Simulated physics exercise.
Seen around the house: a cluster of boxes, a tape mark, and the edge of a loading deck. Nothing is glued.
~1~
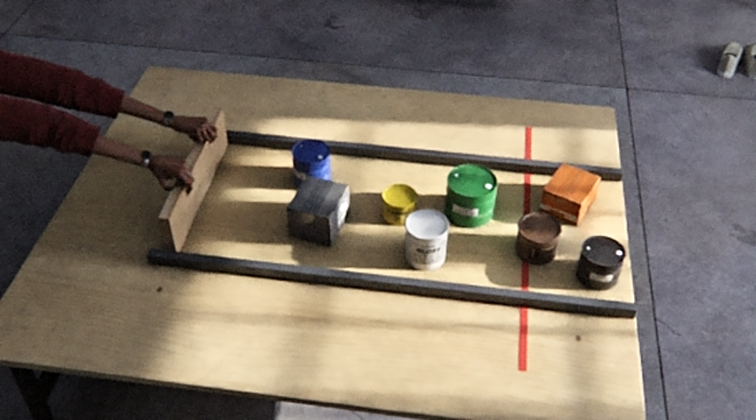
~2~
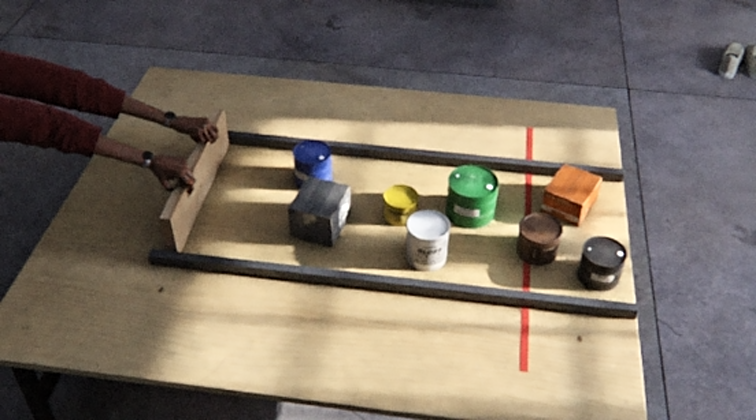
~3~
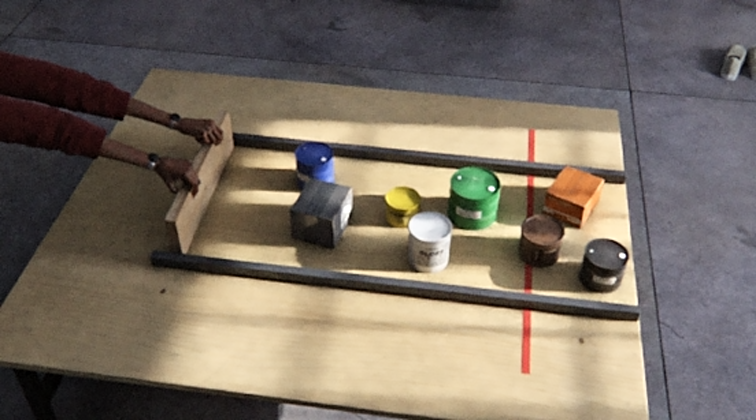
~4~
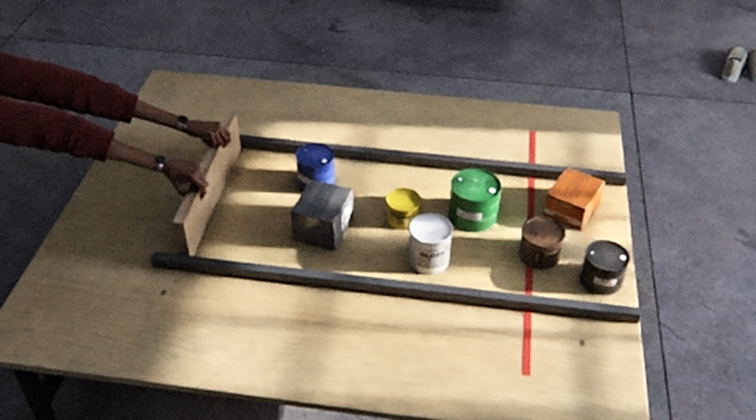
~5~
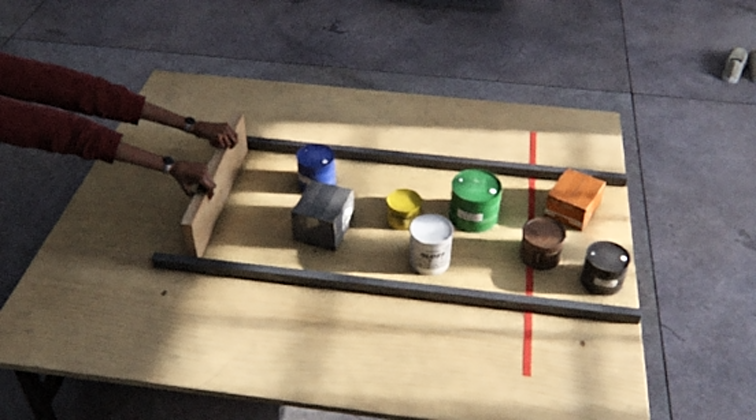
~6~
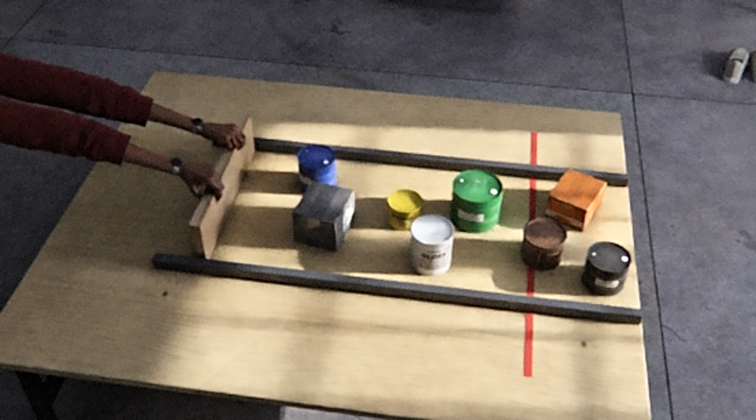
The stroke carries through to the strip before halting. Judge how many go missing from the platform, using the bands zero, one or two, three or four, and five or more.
My judgement: One or two go missing.
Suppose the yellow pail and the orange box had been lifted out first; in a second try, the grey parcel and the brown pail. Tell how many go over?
The number fallen is 0, and in the other try 0.
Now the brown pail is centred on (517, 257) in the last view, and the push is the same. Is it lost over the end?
It is safe.
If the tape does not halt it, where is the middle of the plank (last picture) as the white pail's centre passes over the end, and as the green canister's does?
The middle is at (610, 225) when it's the white pail, and at (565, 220) when it's the green canister.
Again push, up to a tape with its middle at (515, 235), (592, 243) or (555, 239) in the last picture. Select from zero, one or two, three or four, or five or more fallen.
Going through the places as listed, I'd say no fall at all, then more than four, then one to two.
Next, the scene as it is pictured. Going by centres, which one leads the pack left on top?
Black canister.
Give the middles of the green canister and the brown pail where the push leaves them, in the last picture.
(600, 197) and (603, 257), approximately.
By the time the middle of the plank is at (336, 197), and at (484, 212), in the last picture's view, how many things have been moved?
Well, it's 2 at the first one and 7 at the second.
Early on, none off yet; black canister at rest near (606, 269); orange box at rest near (576, 200); brown pail at rest near (543, 245).
A while later, none off yet; black canister at rest near (606, 269); orange box moving near (579, 199); brown pail at rest near (543, 245).
Finally, the number that fall off is one or two; lost, orange box.
